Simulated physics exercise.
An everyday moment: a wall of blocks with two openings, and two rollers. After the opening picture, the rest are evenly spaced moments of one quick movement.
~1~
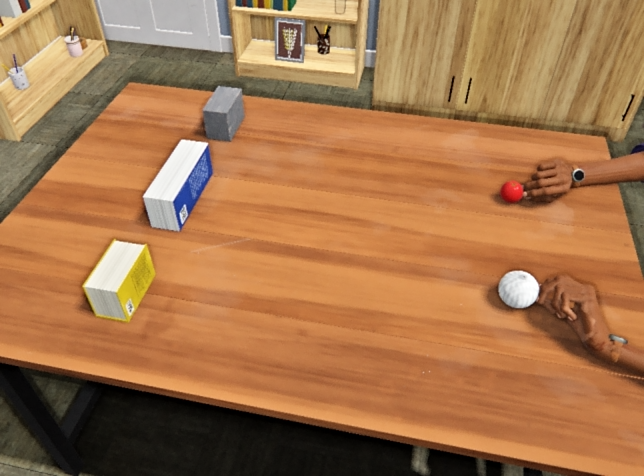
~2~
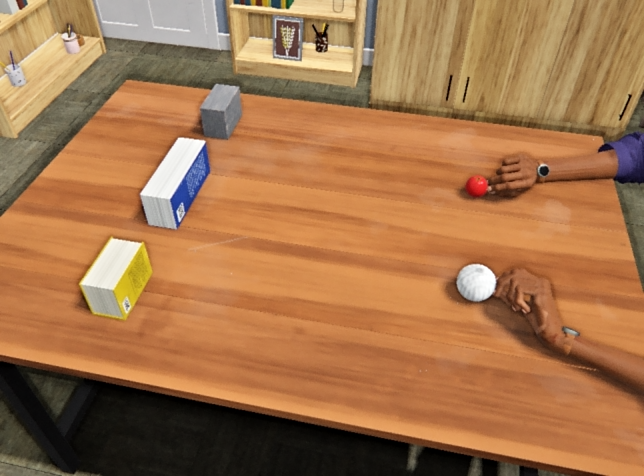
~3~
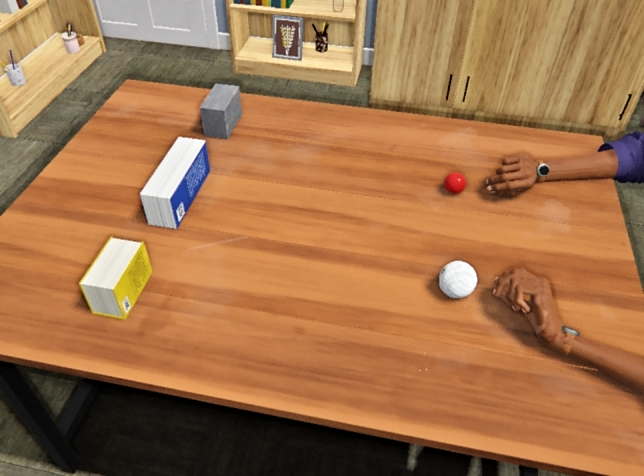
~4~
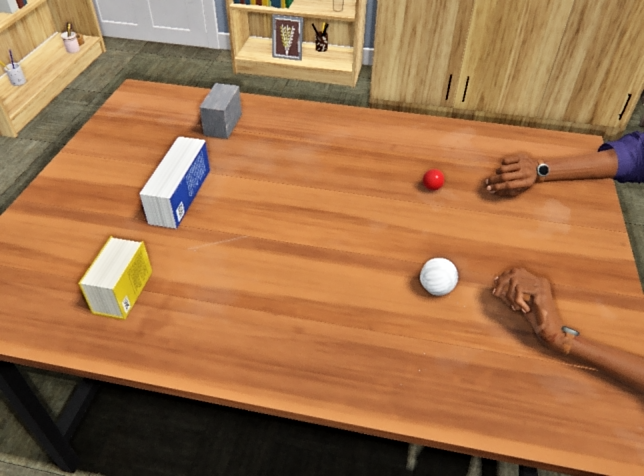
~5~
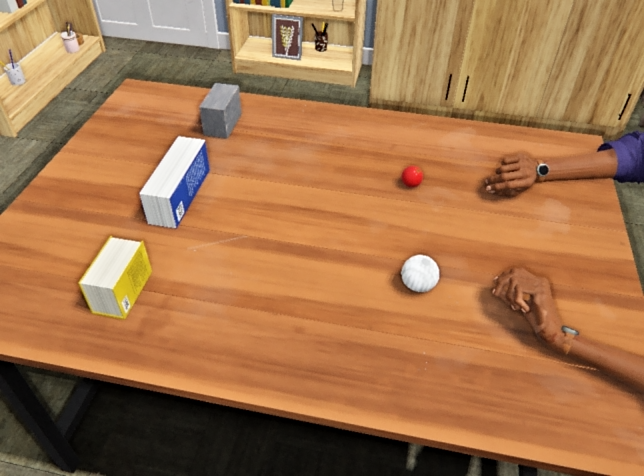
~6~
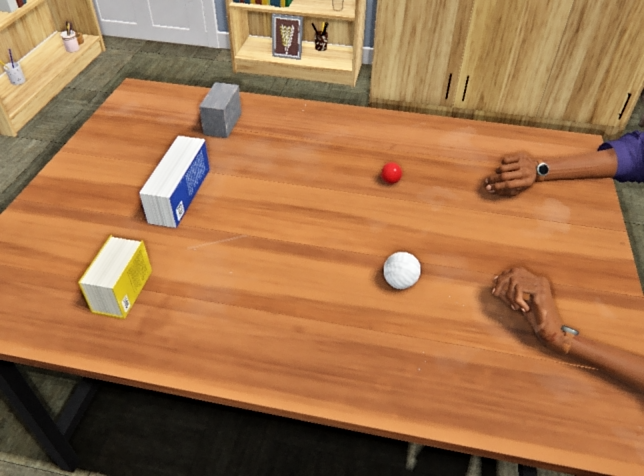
At first, two hands at the right of a wooden table touch a small red ball and a larger white ball, across from a grey block, a blue book and a yellow book. The hands push both balls leftward and let go, and the balls roll steadily left while the hands stay behind.
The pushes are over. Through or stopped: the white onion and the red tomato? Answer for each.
In the end the white onion gets between the blocks; the red tomato gets between the blocks.
Then, 0.40 s past the last view, white onion heading on near (232, 245); red tomato heading on near (198, 145).
Then, 0.92 s past the last view, white onion heading on near (34, 217); red tomato heading on near (13, 183).
Then, 1.32 s past the last view, white onion heading on; red tomato heading on.
Finally, the white onion rolls through; the red tomato rolls through.
